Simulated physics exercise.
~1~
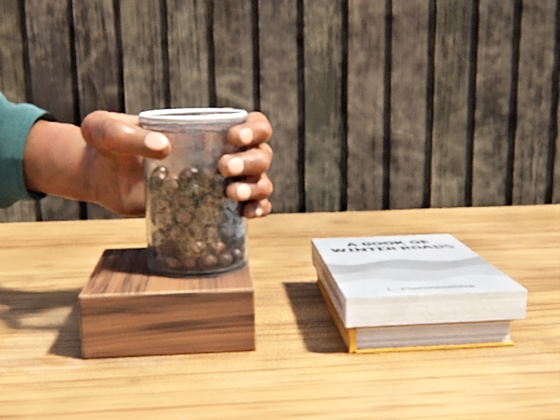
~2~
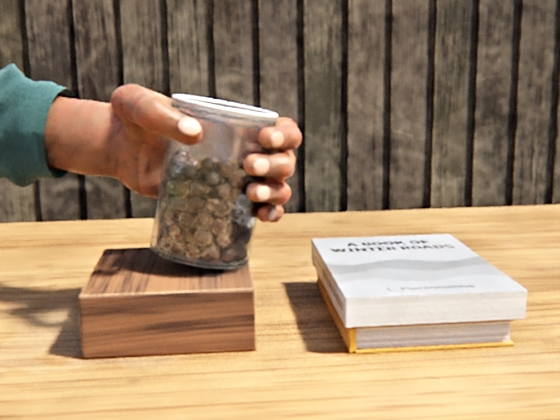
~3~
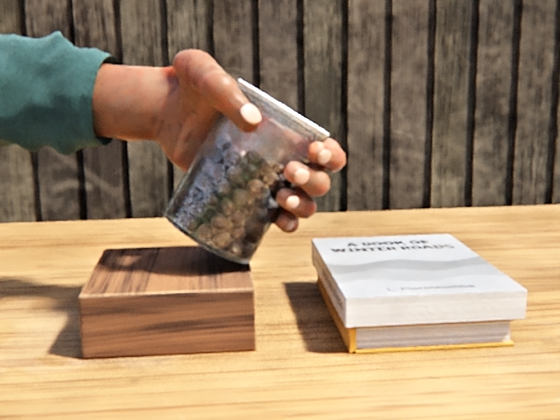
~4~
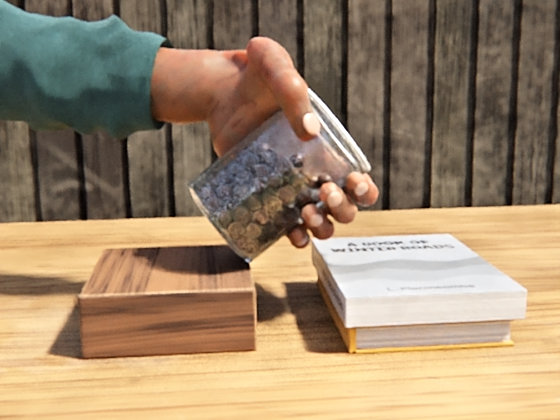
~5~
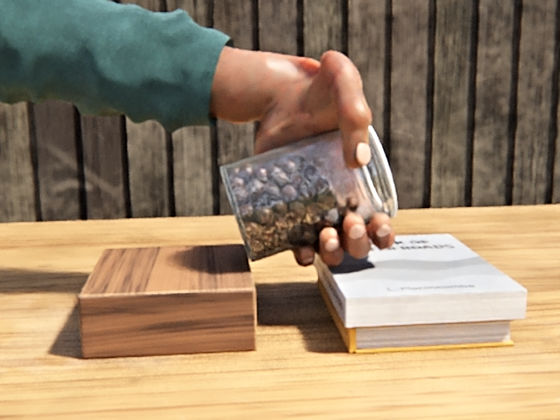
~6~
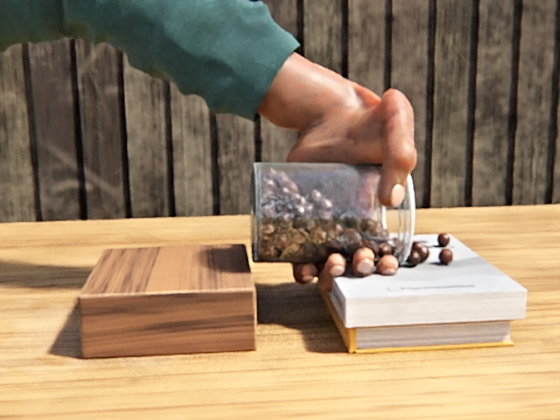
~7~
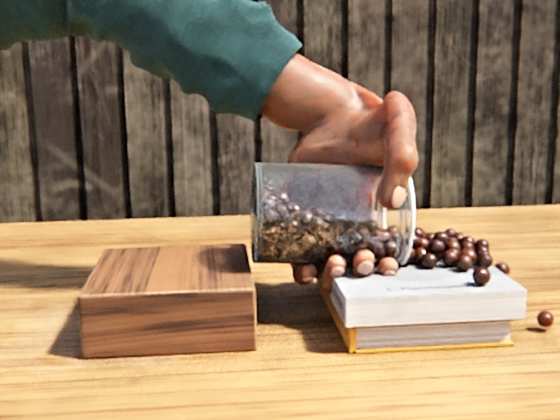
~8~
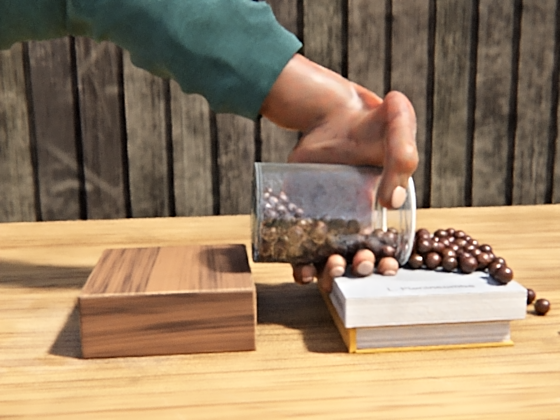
In the video, a hand lifts a clear jar of small brown balls from a wooden block and tips it rightward onto its side over a white book; balls spill across the cover, a few reaching the table, while many remain inside the jar.
